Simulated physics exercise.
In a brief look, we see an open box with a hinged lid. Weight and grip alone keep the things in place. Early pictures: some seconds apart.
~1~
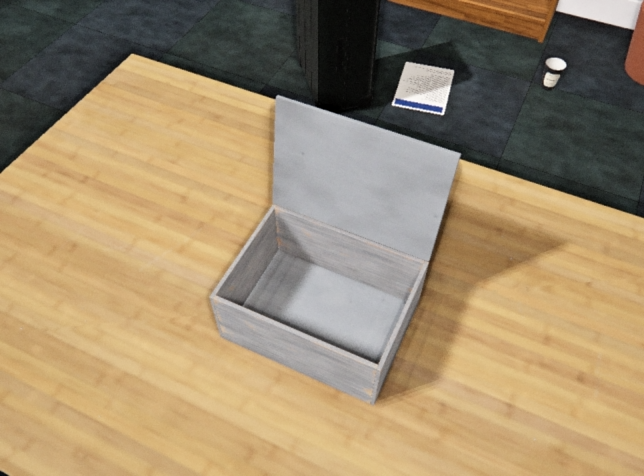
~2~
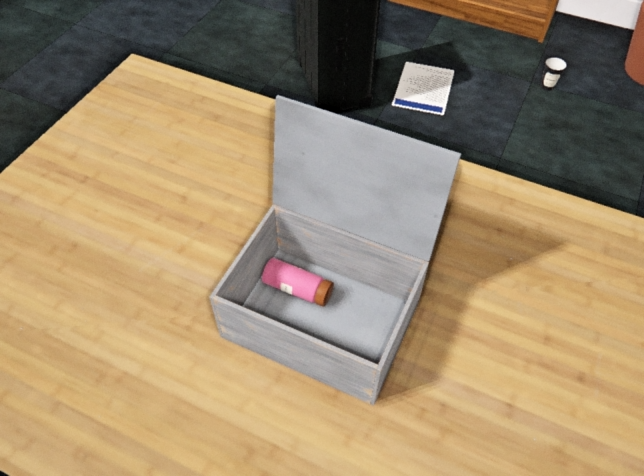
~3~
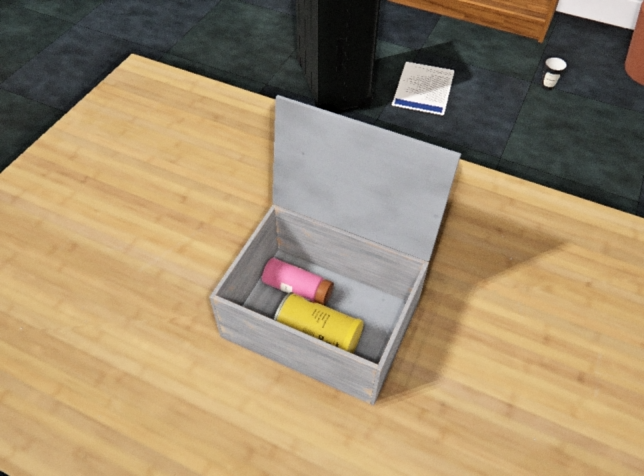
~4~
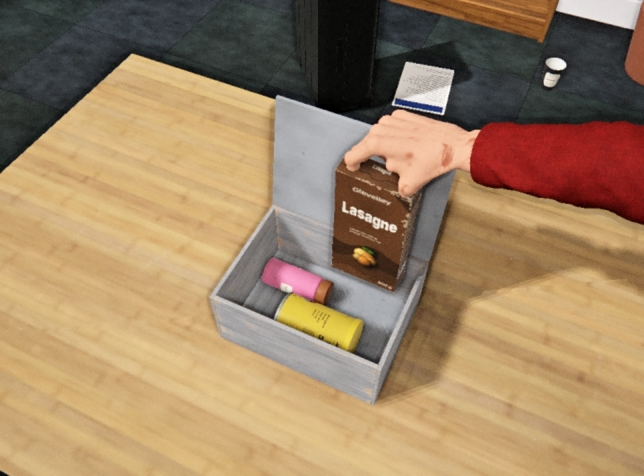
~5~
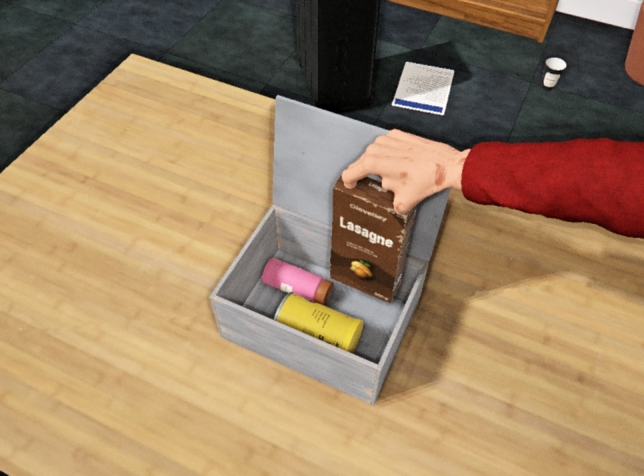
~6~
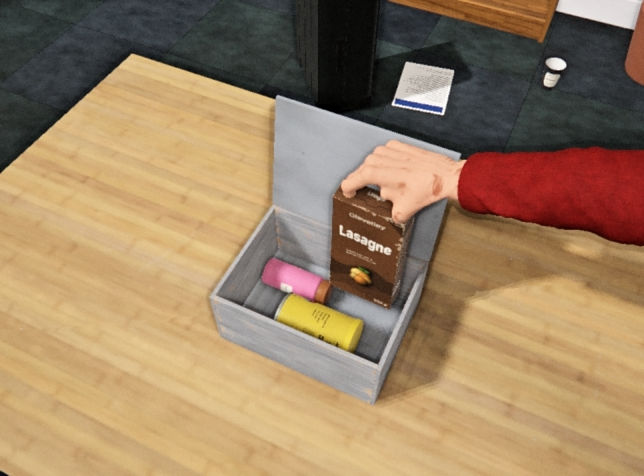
Open grey box on a wooden table holding a pink cylinder, then a yellow tin, as a red-sleeved hand lowers in a brown packet.
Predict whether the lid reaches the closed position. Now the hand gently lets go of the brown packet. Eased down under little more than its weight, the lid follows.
It does not reach it.
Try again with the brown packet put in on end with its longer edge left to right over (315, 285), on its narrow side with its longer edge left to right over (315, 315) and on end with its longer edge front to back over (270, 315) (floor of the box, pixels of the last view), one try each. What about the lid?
Attempt one, it is left gaping; attempt two, it settles down; attempt three, it is left gaping.
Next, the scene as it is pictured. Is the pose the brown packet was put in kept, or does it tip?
Result: It leans over.
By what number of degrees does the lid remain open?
Lid angle from rim - close to 85°.
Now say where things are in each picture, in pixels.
In the first frame, the last thing is not in view yet.
In the second frame, the last thing is not in view yet.
In the third frame, the last thing is not in view yet; yellow tin (318, 329).
The fourth frame shows coming down; brown packet (373, 227); yellow tin (318, 329).
The fifth frame shows coming down; brown packet (370, 241); yellow tin (318, 329).
The sixth frame shows put in, still held; brown packet (369, 249); yellow tin (318, 329).
Then, 0.30 s past the last view, brown packet rocked 25° from its first pose near (383, 260).
Then, 1.00 s past the last view, lid starting down; brown packet rocked 25° from its first pose near (383, 261).
Finally, lid 87° above the rim; left askew, brown packet; the other 2 still in place. Final places as the last picture's camera would see them, brown packet near (383, 263).
